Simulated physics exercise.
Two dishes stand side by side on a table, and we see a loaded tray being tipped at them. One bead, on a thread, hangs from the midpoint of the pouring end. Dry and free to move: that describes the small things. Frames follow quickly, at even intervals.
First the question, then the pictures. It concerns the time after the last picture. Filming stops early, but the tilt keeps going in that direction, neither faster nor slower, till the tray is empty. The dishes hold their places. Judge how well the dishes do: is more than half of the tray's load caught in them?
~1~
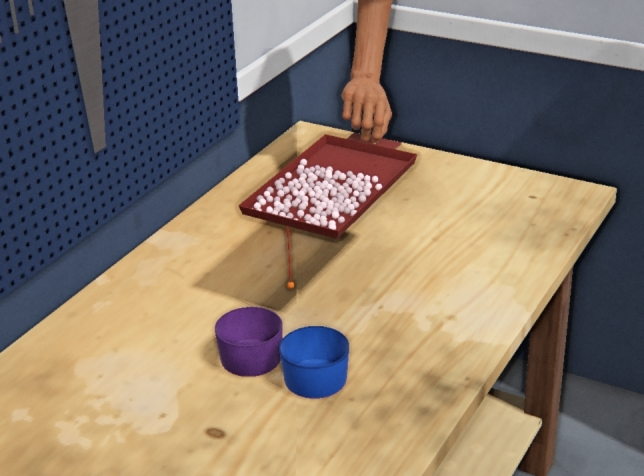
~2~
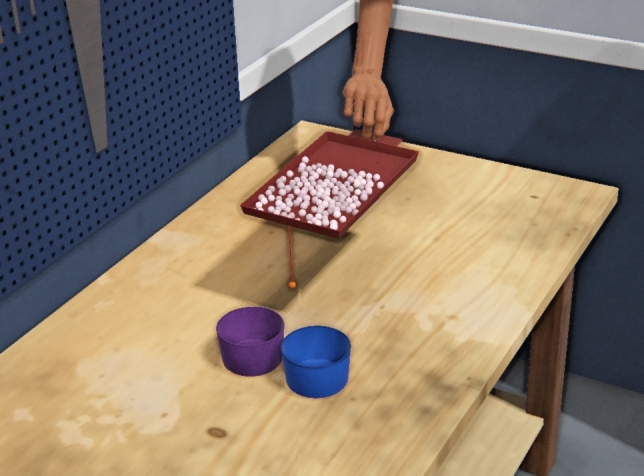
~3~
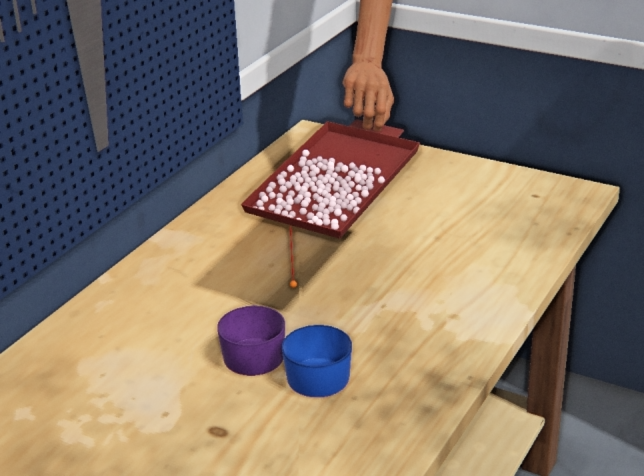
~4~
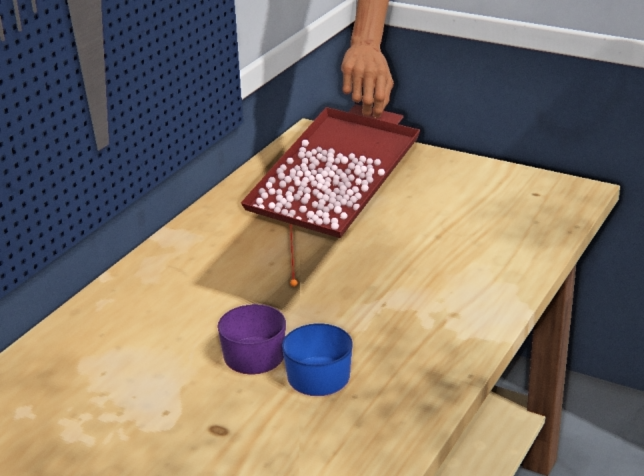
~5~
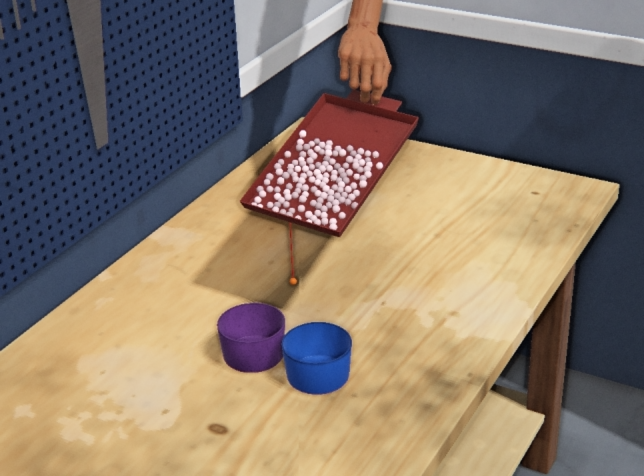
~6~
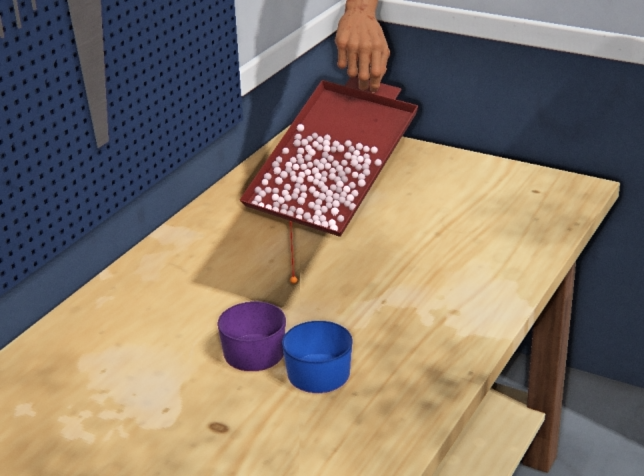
I'd say the dishes miss most of it, honestly.
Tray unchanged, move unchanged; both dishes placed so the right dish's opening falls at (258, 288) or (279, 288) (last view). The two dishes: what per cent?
The first try yields 10% and the second yields 20%.
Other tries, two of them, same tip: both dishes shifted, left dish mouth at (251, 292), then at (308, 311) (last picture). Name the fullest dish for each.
Taking the places in turn, it's the right side and then the left side.
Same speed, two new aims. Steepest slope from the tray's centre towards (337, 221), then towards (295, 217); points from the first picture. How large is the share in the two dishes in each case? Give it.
First case around 0 per cent, second case 20 per cent.
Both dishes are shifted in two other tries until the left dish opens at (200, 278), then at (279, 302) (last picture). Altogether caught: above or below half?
Well, it comes to a lesser portion at first and a greater portion after that.
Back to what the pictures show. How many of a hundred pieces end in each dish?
Left dish 10, right dish 10 %.
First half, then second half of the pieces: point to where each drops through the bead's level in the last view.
About (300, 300), and after that about (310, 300).
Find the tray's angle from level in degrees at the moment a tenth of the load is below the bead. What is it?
My estimate is some 75 degrees.
Soon, tray tipped steeply; most on the tray; a stray few in the right dish; a small part outside both; a small part in the air.
A while on, tray tipped past a quarter turn; a stray few on the tray; a small part in the right dish; a small part in the left dish; about two thirds outside both; about a quarter in the air.
Towards the end, tray tipped past a quarter turn; a small part in the right dish; a small part in the left dish; most outside both.
Finally, tray tipped past a quarter turn; a small part in the right dish; a small part in the left dish; most outside both.
